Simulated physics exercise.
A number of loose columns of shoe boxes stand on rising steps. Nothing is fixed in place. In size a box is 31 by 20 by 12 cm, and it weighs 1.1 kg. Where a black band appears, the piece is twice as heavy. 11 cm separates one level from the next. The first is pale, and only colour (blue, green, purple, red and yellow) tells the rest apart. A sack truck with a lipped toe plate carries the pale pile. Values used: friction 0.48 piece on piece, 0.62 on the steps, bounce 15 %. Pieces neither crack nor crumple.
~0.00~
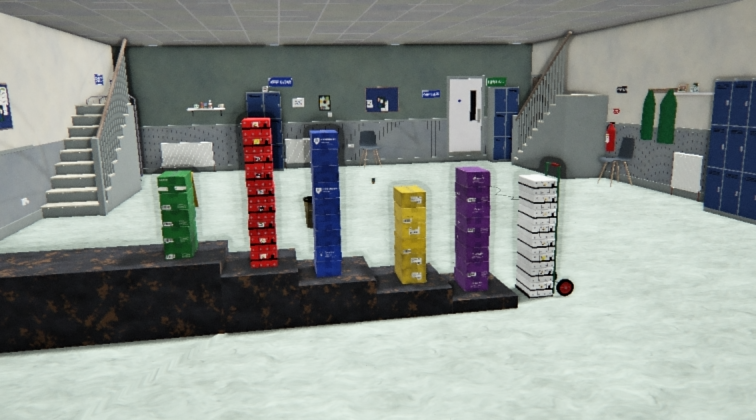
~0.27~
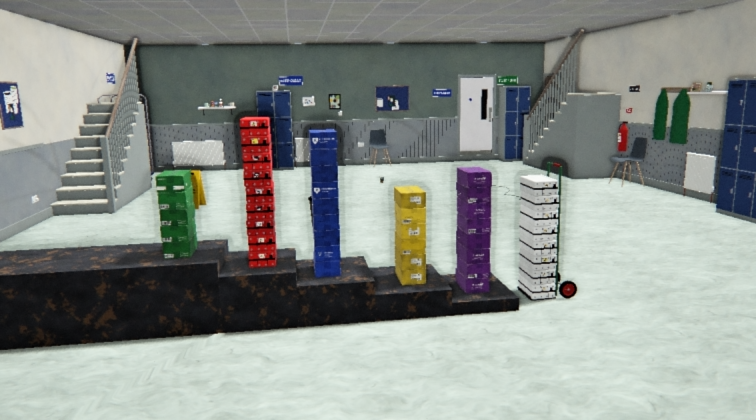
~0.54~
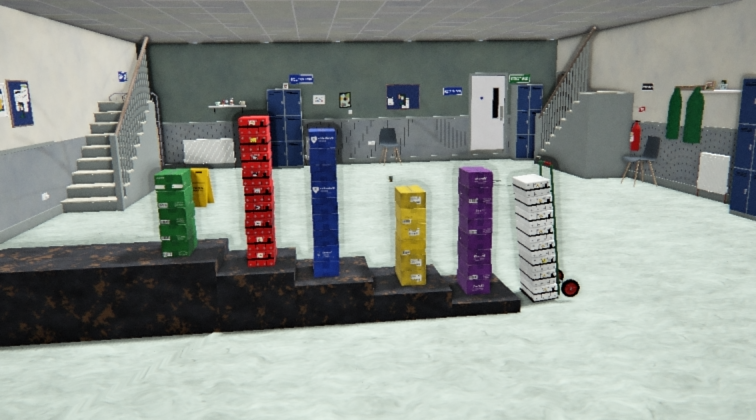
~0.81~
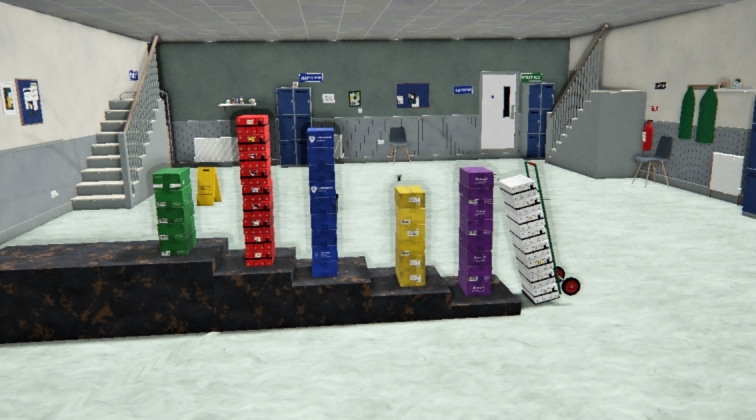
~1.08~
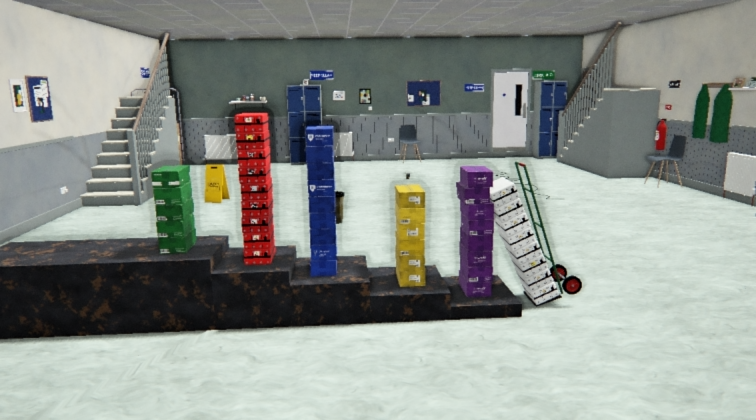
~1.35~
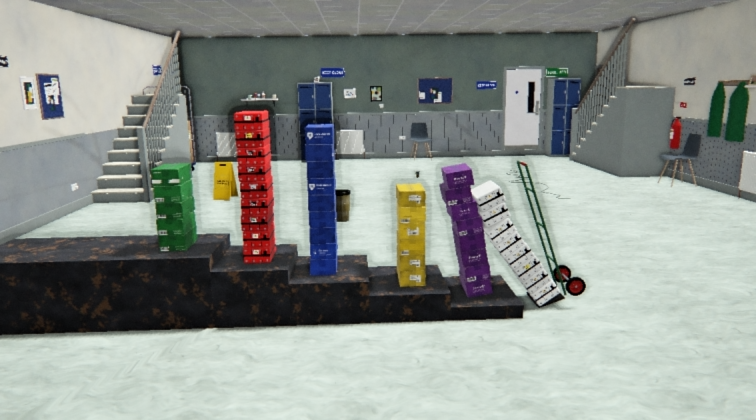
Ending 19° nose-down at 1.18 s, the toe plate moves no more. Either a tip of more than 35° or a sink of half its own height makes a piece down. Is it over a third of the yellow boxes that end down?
Yes, more than a third.
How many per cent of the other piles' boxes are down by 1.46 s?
It's 0 percent at that point.
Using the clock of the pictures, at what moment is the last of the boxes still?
Around 2.5 s.
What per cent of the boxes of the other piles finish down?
Estimate: About 35% of them.
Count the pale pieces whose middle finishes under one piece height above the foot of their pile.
The count is 1.
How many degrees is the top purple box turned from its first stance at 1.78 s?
Rotation: Approx. 20°.
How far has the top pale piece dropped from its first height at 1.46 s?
10 cm.
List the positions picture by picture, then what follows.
In the first frame (pixels give the middle of a visible side; the camera moves round a little), truck frame (558, 192) 0° forward; top yellow box (414, 200); top purple box (479, 179); none of the others has stirred.
Truck frame (560, 193) 1° forward; top yellow box (414, 200), in the second frame.
Truck frame (553, 192) 6° forward, top of the pale pile leaning 6°; top yellow box (413, 200); none of the others has stirred, in the third frame.
Truck frame (541, 192) 13° forward, top of the pale pile leaning 14°; top yellow box (413, 201); none of the others has stirred, in the fourth frame.
Truck frame (532, 193) 18° forward, top of the pale pile leaning 23°; top yellow box (412, 200); one has shifted, in the fifth frame.
Truck frame (534, 192) 19° forward, top of the pale pile leaning 26°; top yellow box (413, 199); top purple box (460, 179) 10° from how it stood; steepest lean 10°, the box at (470, 227); movement in 8 of them, in the sixth frame.
After 1.46 s, 8 of the pale pile down; none of the 6 yellow boxes down (0 of 37 in all colours); top yellow box unmoved; top purple box 17° from how it stood.
After 1.62 s, 8 of the pale pile down; none of the 6 yellow boxes down (0 of 37 in all colours); top yellow box 10 cm from its place; top purple box 24° from how it stood, 43 mm lower.
After 1.78 s, 8 of the pale pile down; none of the 6 yellow boxes down (8 of 37 in all colours); top yellow box 16° from how it stood; top purple box 20° from how it stood, 11 cm lower.
After 2.02 s, 8 of the pale pile down; 5 of the 6 yellow boxes down (13 of 37 in all colours); top yellow box 28° from how it stood, 11 cm lower; top purple box 43° from how it stood, 30 cm lower.
In the end (2.8 s), 8 of the pale pile down; 5 of the 6 yellow boxes down (13 of 37 in all colours); top yellow box 30° from how it stood, 16 cm lower; top purple box 49° from how it stood, 32 cm lower. That is 83 per cent. From the last view, middles, top yellow box near (339, 218), top purple box near (367, 219).
